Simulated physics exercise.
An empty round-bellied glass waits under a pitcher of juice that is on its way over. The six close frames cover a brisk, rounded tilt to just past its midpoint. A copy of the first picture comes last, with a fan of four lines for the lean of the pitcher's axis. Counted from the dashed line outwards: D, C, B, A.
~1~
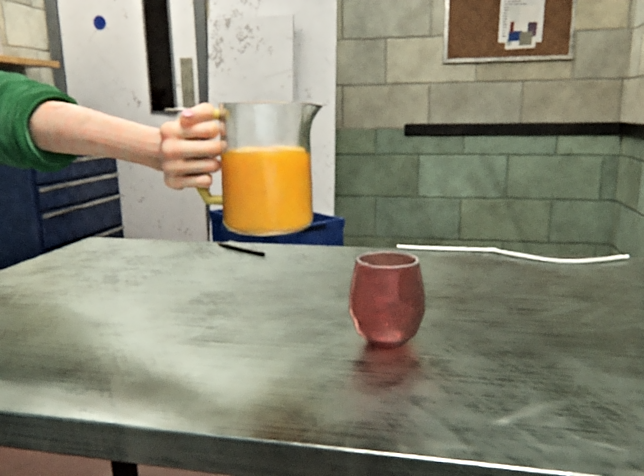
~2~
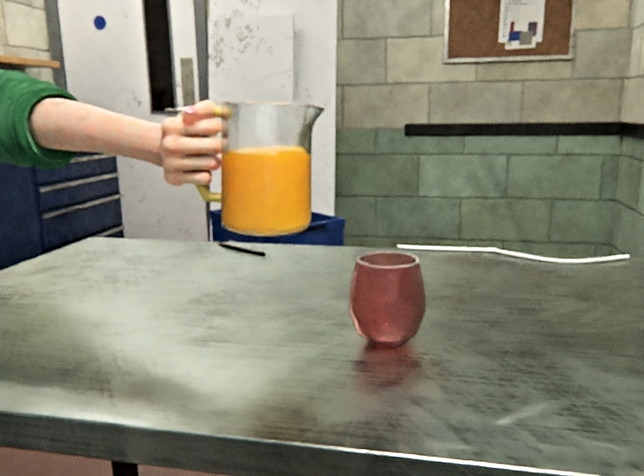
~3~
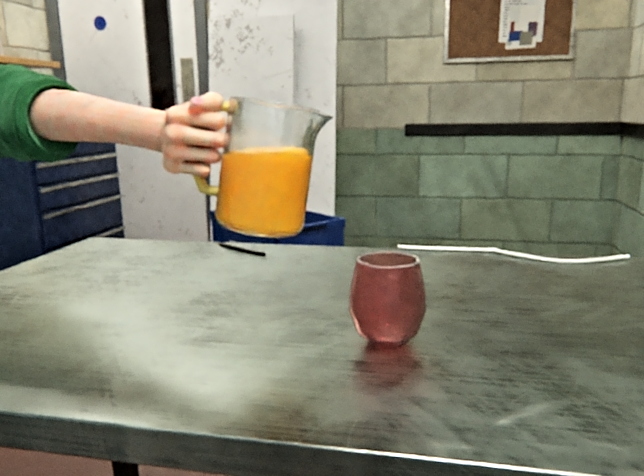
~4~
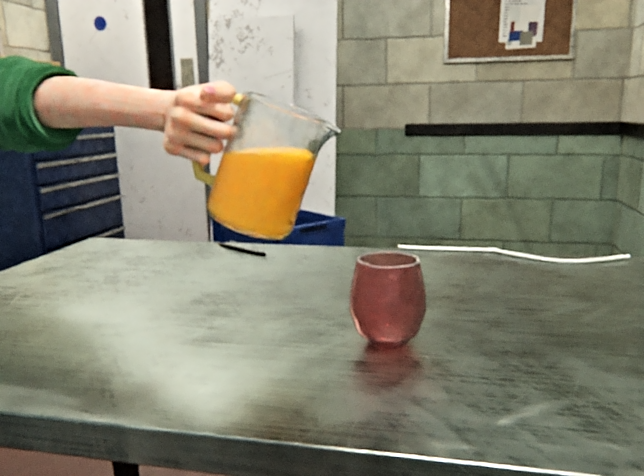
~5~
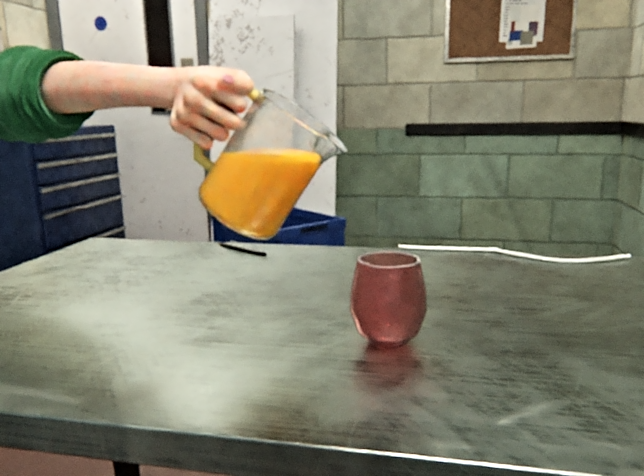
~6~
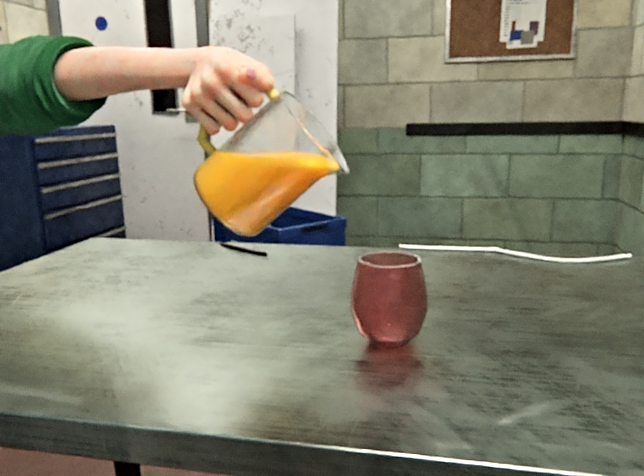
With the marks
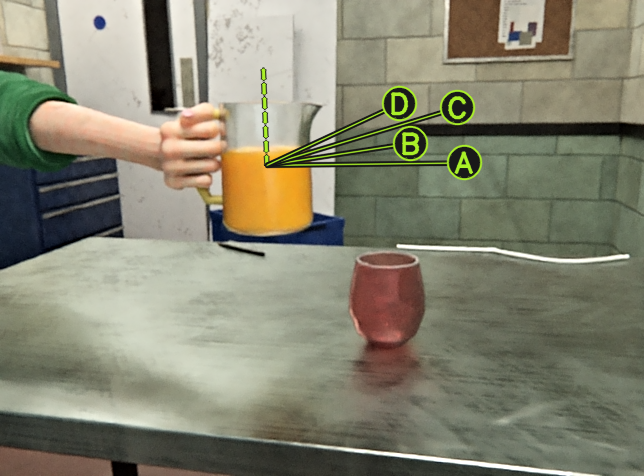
A hand tilts a pitcher of orange juice steadily rightward above a table with a round-bellied glass.
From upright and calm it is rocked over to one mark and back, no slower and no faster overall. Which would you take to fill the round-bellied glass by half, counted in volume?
Tilt D does it best.
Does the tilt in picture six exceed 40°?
Yes.
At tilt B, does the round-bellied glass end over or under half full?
Over.
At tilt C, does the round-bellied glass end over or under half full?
Over half.
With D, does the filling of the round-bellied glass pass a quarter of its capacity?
Yes, clearly.
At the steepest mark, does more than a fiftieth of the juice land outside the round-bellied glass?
Yes, it does.
On the marked copy, A at (447, 163); B at (394, 145); C at (441, 112); D at (384, 110).
With A, the round-bellied glass ends with about 91 % of what it can hold; 20 % of the juice is spilt.
With B, the round-bellied glass ends with about 83 % of what it can hold; 10 % of the juice is spilt.
With C, the round-bellied glass ends with about 69 % of what it can hold; 3 % of the juice is spilt.
With D, the round-bellied glass ends with about 47 % of what it can hold.
